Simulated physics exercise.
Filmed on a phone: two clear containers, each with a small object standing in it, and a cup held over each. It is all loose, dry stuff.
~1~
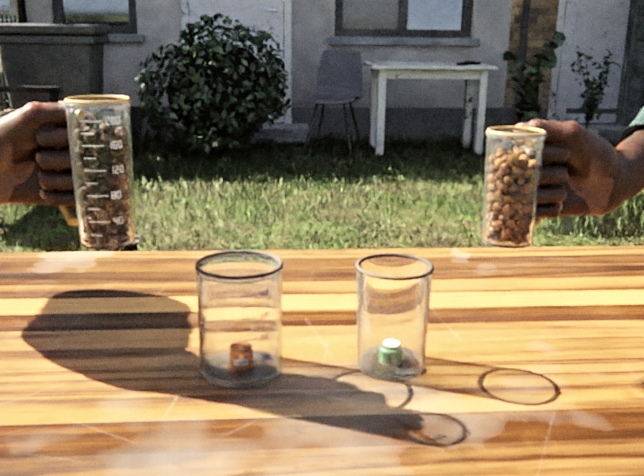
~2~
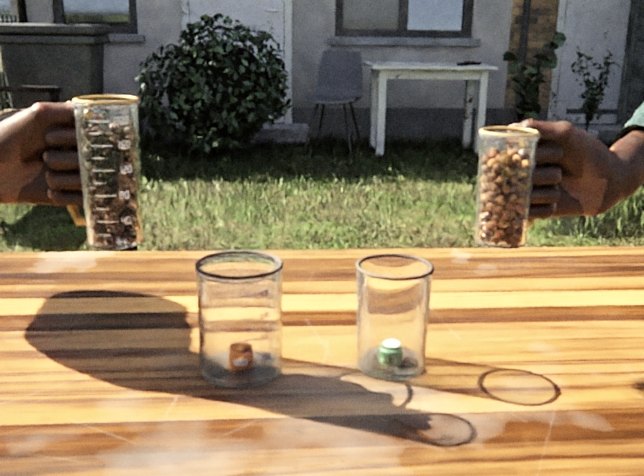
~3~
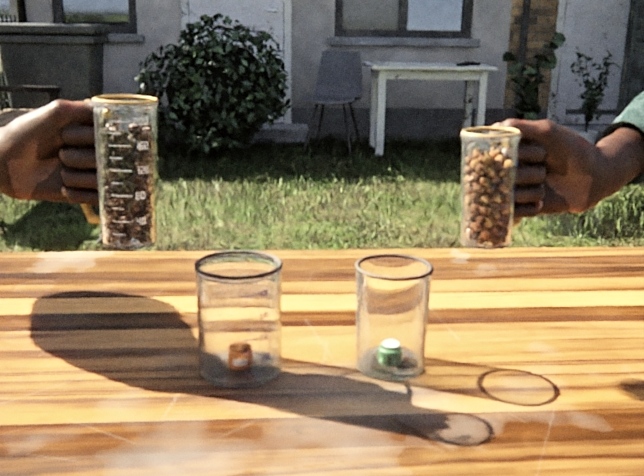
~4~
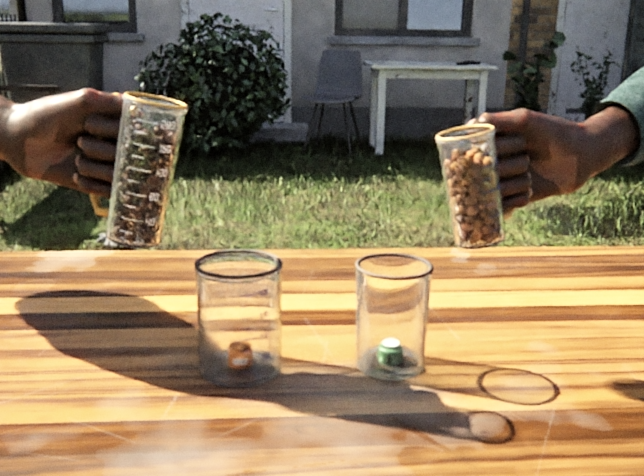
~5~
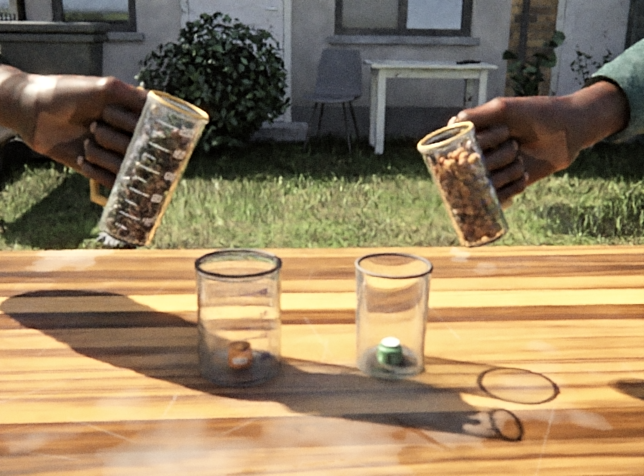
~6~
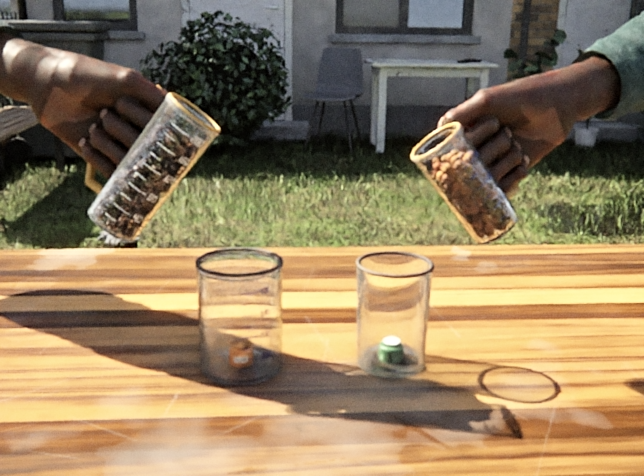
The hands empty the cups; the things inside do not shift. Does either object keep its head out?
The left one is covered over; the right one is covered over.
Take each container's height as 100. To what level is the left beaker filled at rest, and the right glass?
Some 45 per cent left and 50 right.
Then, 0.35 s after the last picture, left beaker empty, all of its cupful still in the cup; right glass empty, all of its cupful still in the cup.
Then, 0.72 s after the last picture, left beaker nearly empty, nearly all of its cupful still in the cup; right glass nearly empty, nearly all of its cupful still in the cup.
Then, 1.16 s after the last picture, left beaker a third full, none of its cupful still in the cup; right glass a third full, none of its cupful still in the cup.
At rest, left beaker half full (surface near (241, 320)), nothing beside it; right glass half full (surface near (393, 314)), nothing beside it; the left thing is covered; the right thing is covered.
